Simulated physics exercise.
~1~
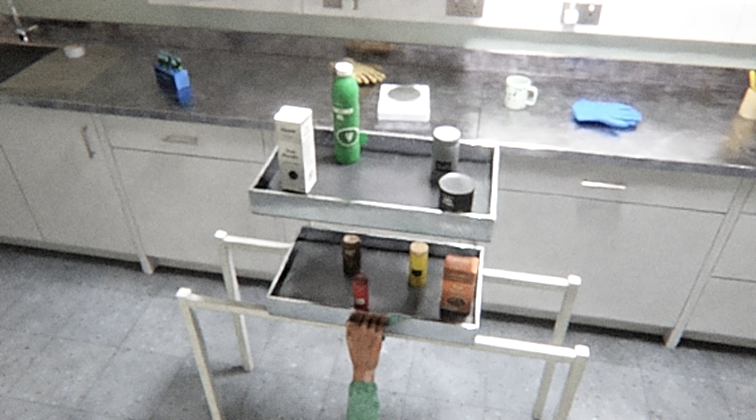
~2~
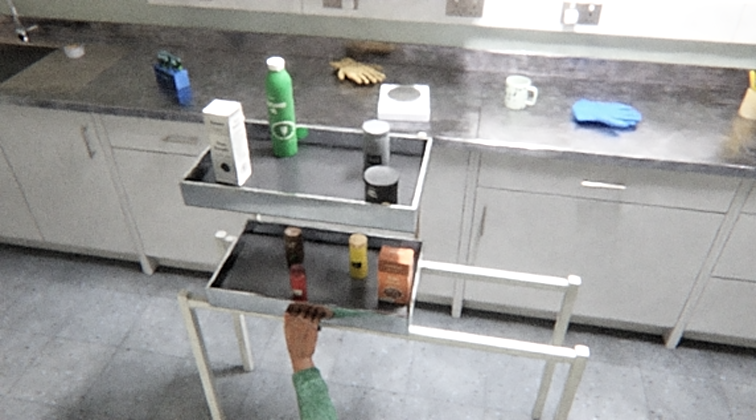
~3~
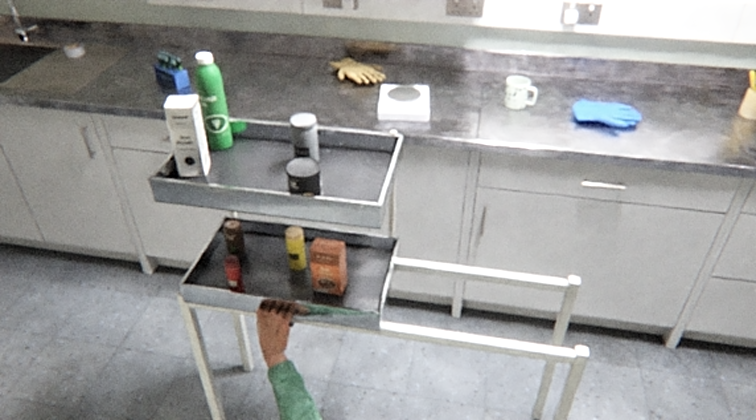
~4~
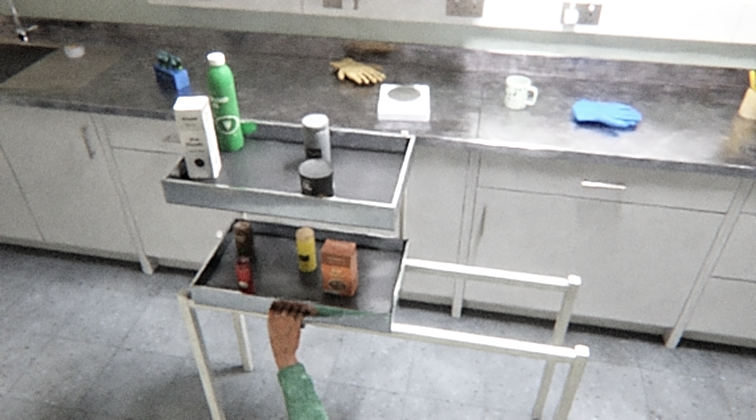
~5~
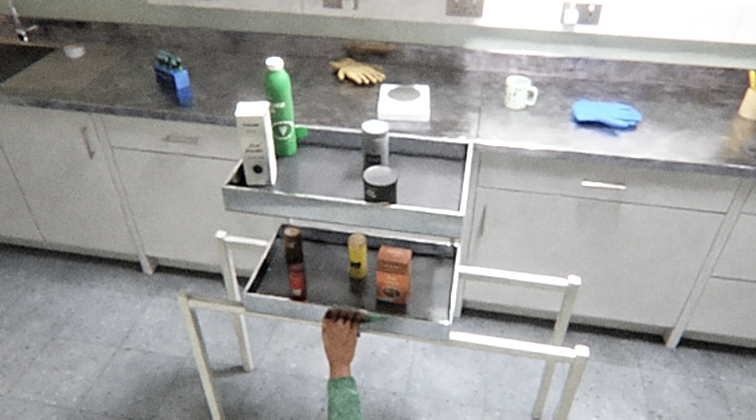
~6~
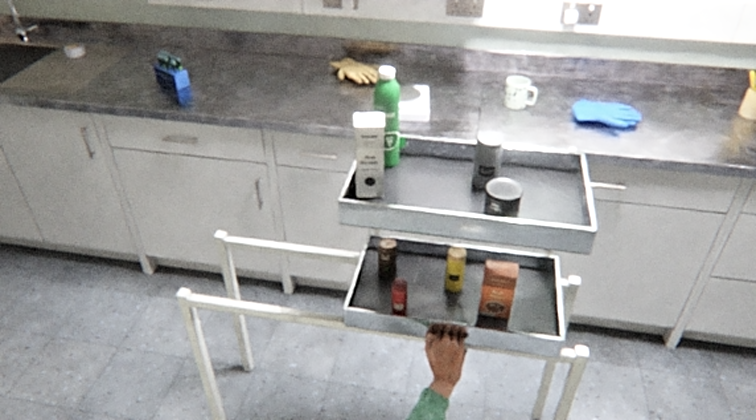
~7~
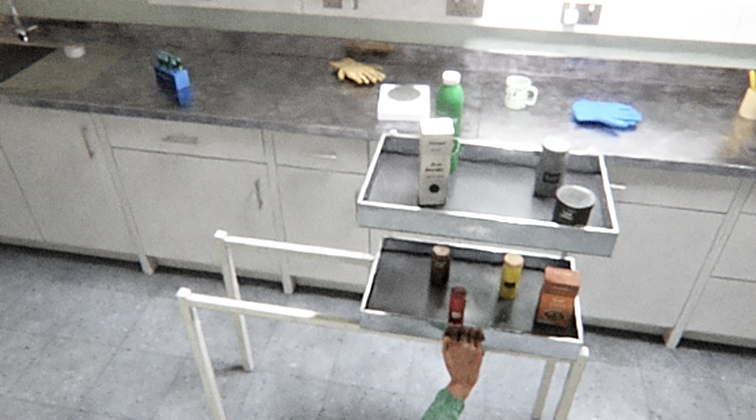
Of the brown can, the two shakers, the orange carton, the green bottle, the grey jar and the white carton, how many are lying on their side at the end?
None of them are lying on their side at the end. They slide about on the tray, but all of them stay upright.
